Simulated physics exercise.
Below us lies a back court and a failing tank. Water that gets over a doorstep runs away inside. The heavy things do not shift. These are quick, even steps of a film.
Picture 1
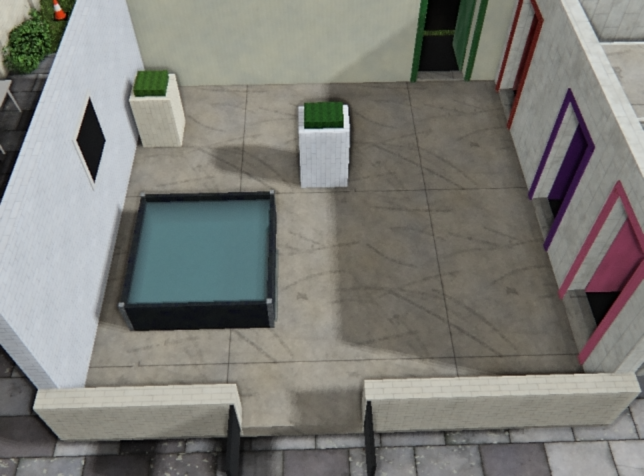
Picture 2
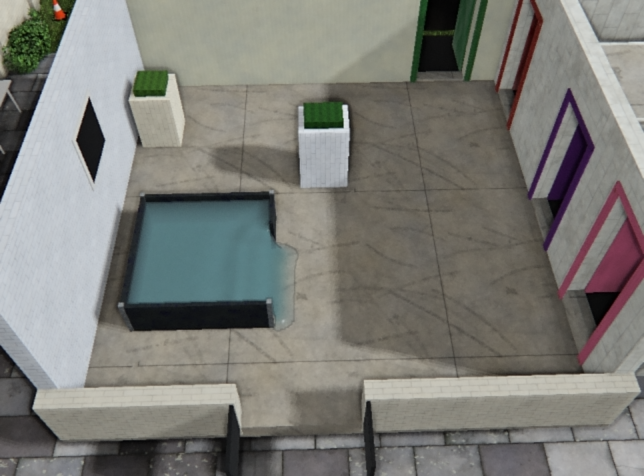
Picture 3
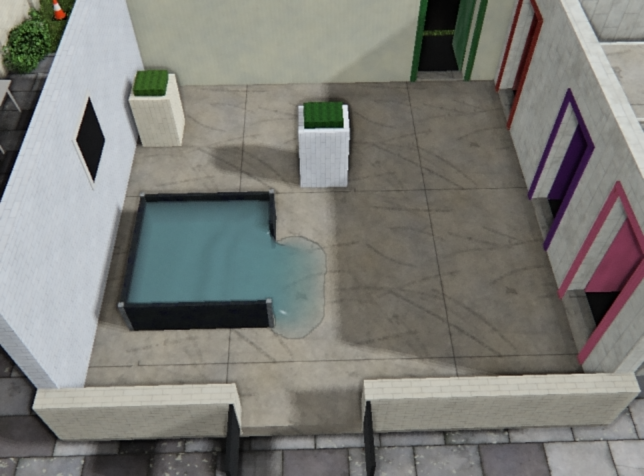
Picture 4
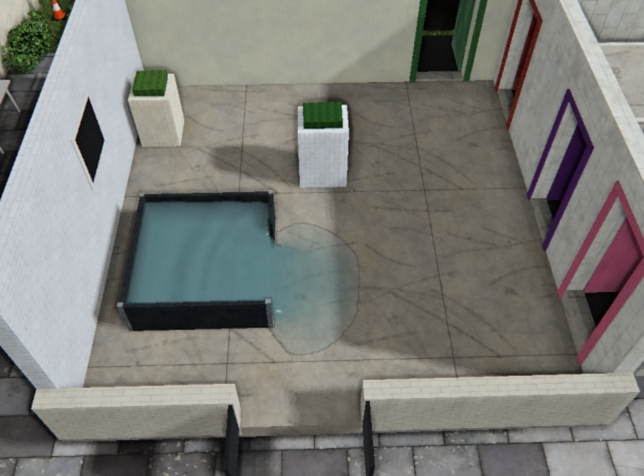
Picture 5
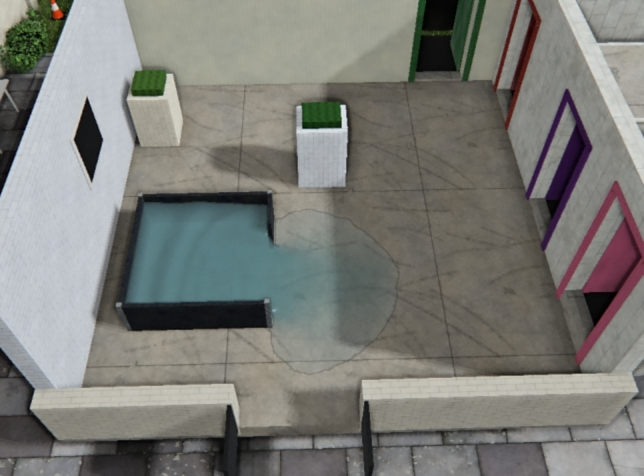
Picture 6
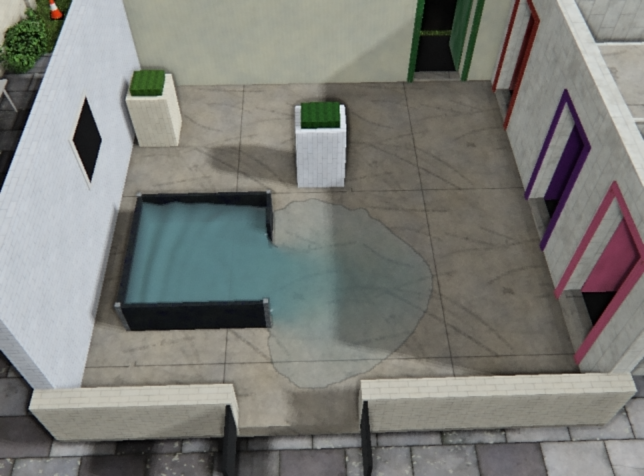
Water pours from the right side of a dark-walled tank and spreads across the courtyard floor.
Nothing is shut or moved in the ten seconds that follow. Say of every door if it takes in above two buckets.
In the end: The pink door holds within the limit; the red door holds within the limit; the purple door floods; the green door floods.
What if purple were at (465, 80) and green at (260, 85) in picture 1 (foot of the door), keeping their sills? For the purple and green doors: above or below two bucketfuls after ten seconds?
One by one: Purple lets more in, green holds.
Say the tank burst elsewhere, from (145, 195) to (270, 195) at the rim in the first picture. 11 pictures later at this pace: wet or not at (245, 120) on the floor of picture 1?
There: Wet.
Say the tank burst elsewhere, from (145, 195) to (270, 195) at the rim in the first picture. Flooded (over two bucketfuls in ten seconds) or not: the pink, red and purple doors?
One by one: Pink door is under; red door passes that mark; purple door holds.
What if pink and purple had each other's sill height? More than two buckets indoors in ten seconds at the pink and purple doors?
In short: The pink door goes over; the purple door is under.
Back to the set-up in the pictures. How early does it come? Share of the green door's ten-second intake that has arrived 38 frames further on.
About 15 per cent.
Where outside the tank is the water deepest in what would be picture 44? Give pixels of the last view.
Roughly at (491, 83).
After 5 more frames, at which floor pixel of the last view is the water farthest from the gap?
Close to (562, 313).
A moment on, water covers 30 % of the floor; the pink door not reached, the red door not reached, the purple door not reached, the green door not reached.
Next, water covers 40 % of the floor; the pink door wet at the sill, nothing in, the red door not reached, the purple door under two buckets in, the green door not reached.
Then, water covers 45 % of the floor; the pink door under two buckets in, the red door wet at the sill, nothing in, the purple door over two buckets in, the green door not reached.
Later, water covers 55 % of the floor; the pink door under two buckets in, the red door wet at the sill, nothing in, the purple door far over two buckets in, the green door under two buckets in.
In the end, water covers 75 % of the floor; the pink door under two buckets in, the red door under two buckets in, the purple door far over two buckets in, the green door far over two buckets in.
